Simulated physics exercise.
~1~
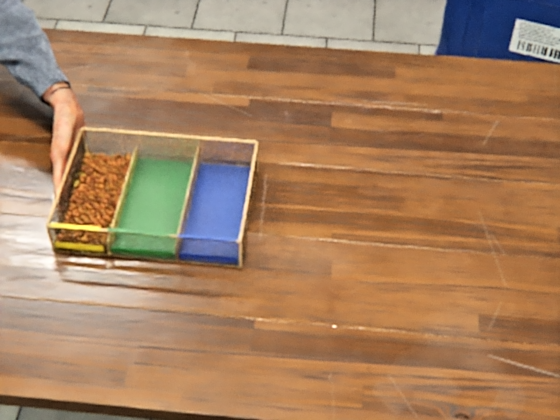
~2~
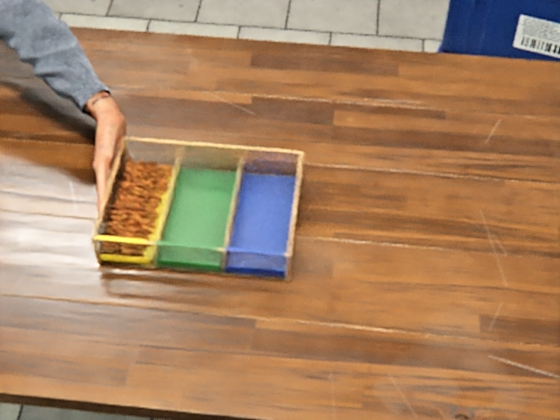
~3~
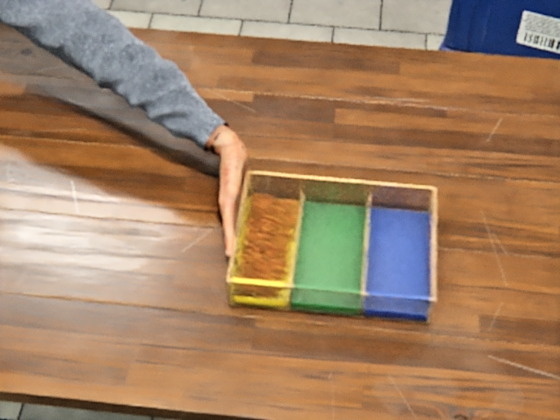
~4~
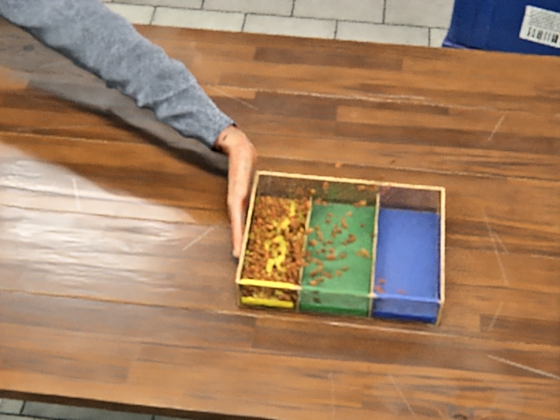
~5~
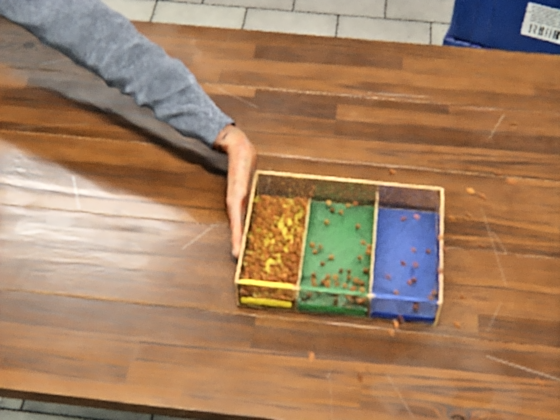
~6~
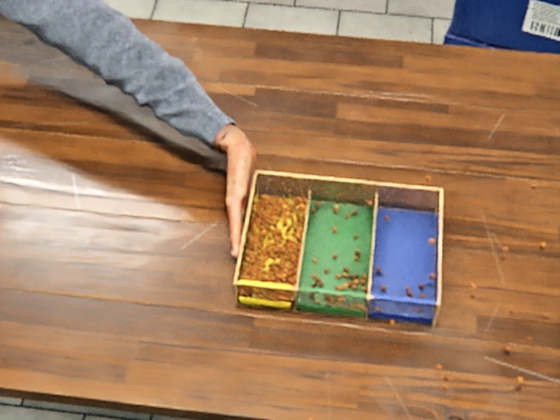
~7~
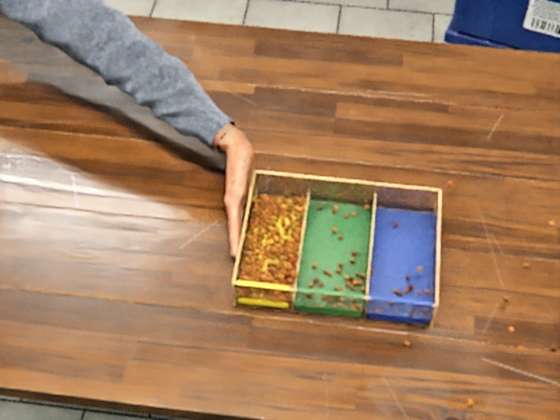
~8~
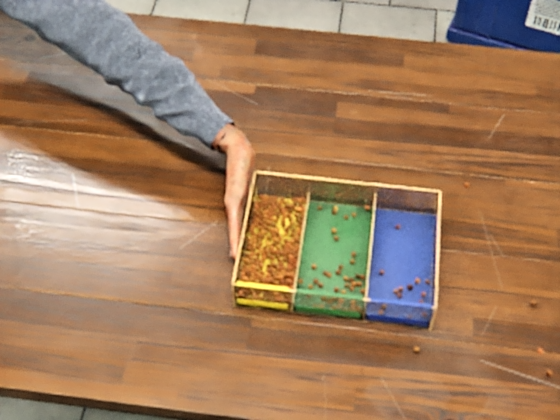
A clear tray with three compartments, yellow, green and blue, sits on a wooden table with small brown cereal balls filling the yellow section on the left. A hand in a grey sleeve pushes it from its left side, sliding it to the right across the table. The tray stops abruptly, and some of the balls fly over the partitions into the green and blue sections. A few clear the tray altogether and scatter over the tabletop to the right. At the end the hand still rests against the tray, with most balls remaining in the yellow section.
